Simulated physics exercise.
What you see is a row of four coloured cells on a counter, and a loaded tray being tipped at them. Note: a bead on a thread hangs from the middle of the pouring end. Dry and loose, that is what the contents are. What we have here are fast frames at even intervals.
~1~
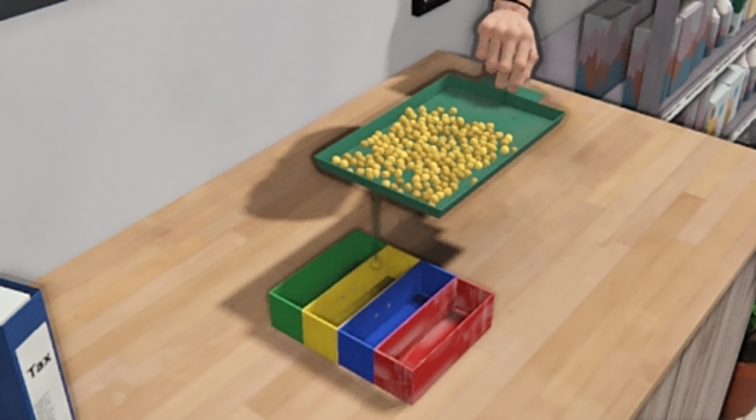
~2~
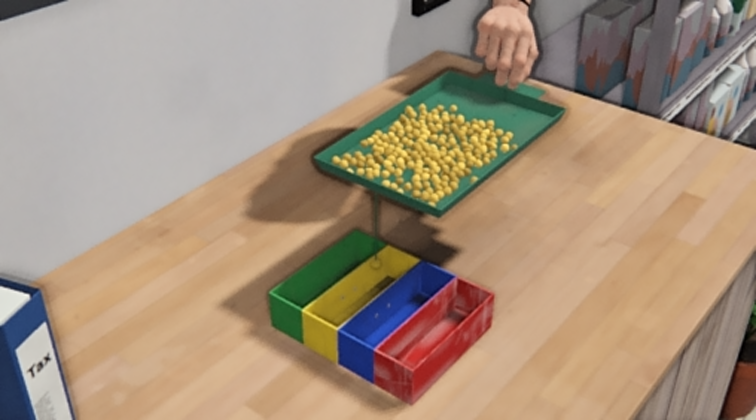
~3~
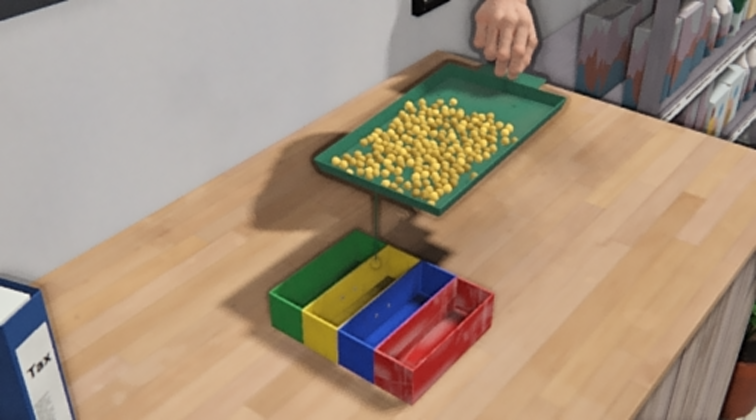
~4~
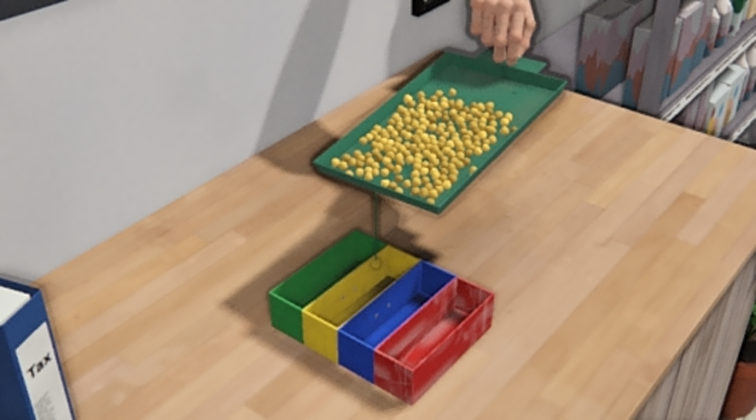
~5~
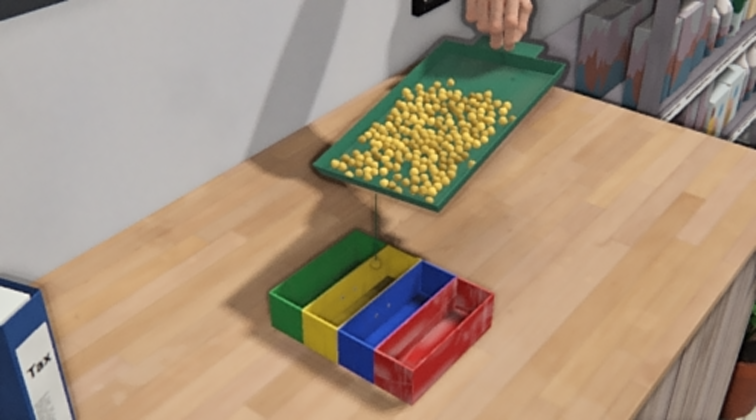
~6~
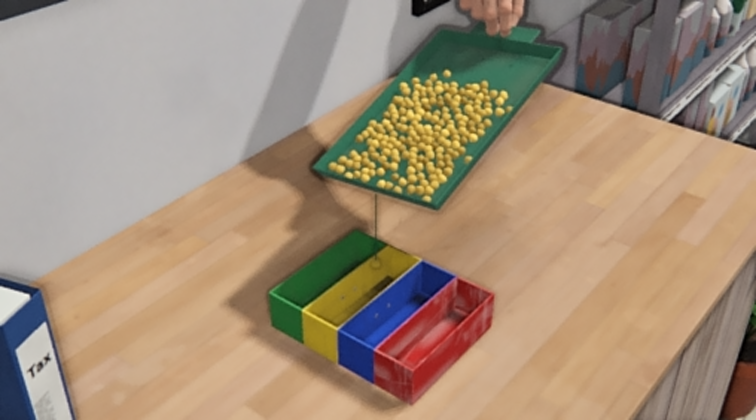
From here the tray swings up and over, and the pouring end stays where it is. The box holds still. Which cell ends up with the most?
The green cell.
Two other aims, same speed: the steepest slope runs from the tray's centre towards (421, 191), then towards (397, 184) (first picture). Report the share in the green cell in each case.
0 per cent, then 20 per cent.
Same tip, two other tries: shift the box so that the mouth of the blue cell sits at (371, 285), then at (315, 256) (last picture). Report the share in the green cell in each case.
About 60 and 0 per cent respectively.
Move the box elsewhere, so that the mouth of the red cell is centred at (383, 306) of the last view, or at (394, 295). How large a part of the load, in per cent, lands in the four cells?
About 100 per cent, then about 100 per cent.
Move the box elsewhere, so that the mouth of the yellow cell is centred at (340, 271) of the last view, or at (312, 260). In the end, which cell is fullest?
First place: The cell in green; second place: The yellow one.
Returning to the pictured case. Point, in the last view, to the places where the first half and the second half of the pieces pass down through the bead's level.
The early half goes through (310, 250), the late half through (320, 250).
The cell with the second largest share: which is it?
The second spot goes to that yellow cell.
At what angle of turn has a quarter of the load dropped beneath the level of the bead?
95°, roughly.
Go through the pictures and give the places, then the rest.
Corners of the pouring end near (321, 156) and (440, 206), level; middle of the load near (427, 152), puffed corn balls; bead on its thread near (376, 264); green cell near (287, 315); yellow cell near (321, 334); blue cell near (356, 353); red cell near (394, 374), in the first picture.
Corners of the pouring end near (321, 157) and (439, 206), level; middle of the load near (427, 151), in the second picture.
Corners of the pouring end near (321, 158) and (439, 204), tipped barely, lowest at the left corner; middle of the load near (427, 147), in the third picture.
Corners of the pouring end near (320, 161) and (437, 203), tipped a little, lowest at the left corner; middle of the load near (426, 142), in the fourth picture.
Corners of the pouring end near (319, 163) and (436, 201), tipped a little, lowest at the left corner; middle of the load near (425, 137), in the fifth picture.
Corners of the pouring end near (319, 165) and (434, 200), tipped clearly, lowest at the left corner; middle of the load near (421, 133); green cell near (287, 315); yellow cell near (321, 334); blue cell near (356, 353); red cell near (394, 374), in the sixth picture.
Shortly afterwards, tray tipped steeply; all but a few on the tray; only a few falling or outside the box.
Next, tray tipped right over; near a quarter on the tray; near a quarter in the green cell; a little in the yellow cell; near half falling or outside the box.
Some moments later, tray tipped past a quarter turn; near a third in the green cell; a little in the yellow cell; only a few in the blue cell; near half falling or outside the box.
In the end, tray tipped past a quarter turn; near a third in the green cell; a little in the yellow cell; only a few in the blue cell; none at all in the red cell; near half outside the box.
